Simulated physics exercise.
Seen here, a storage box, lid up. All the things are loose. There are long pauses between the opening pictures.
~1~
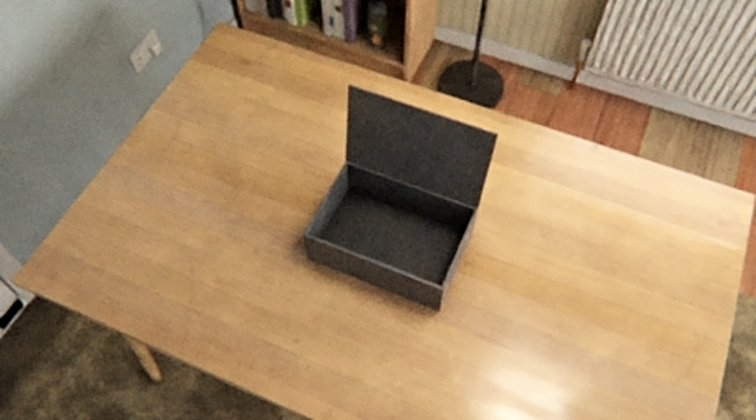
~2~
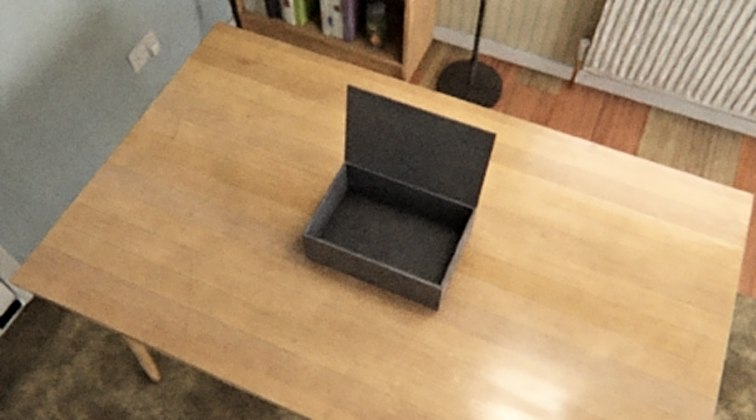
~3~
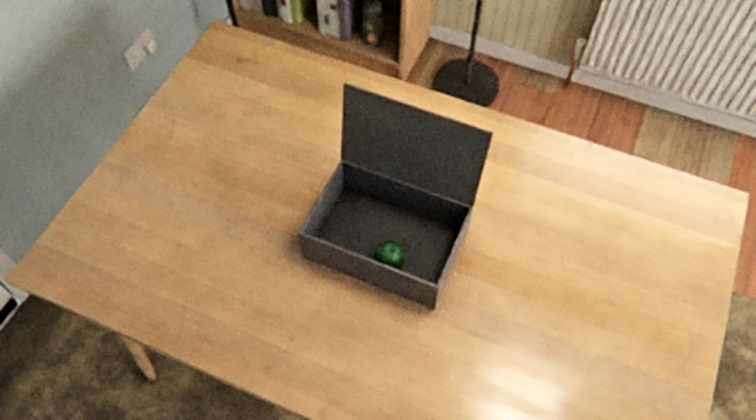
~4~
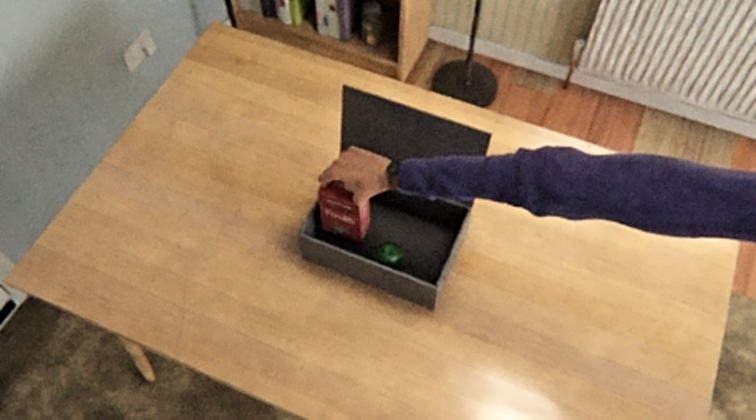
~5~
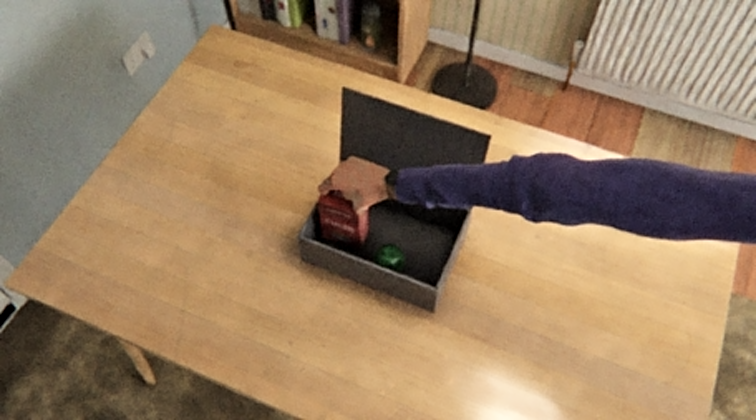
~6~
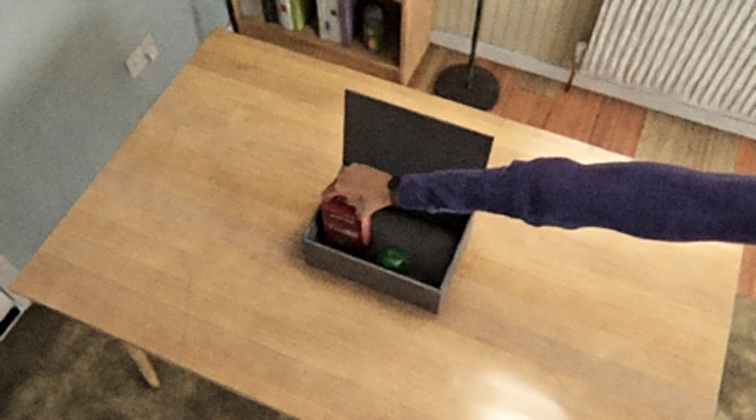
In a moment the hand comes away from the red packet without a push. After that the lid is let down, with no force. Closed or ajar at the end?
Here the lid is held up.
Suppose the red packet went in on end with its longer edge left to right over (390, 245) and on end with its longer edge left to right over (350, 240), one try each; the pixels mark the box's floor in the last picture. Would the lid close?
First try: It is held up; second try: It will not close.
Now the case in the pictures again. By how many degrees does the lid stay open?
About 30°.
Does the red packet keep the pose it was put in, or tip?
It keeps its pose.
Then, 1.30 s on from there, lid 79° above the rim.
Then, 1.70 s on from there, lid 48° above the rim.
In the end, lid 29° above the rim; both unmoved. At the end, from the last picture's camera, red packet near (348, 223).
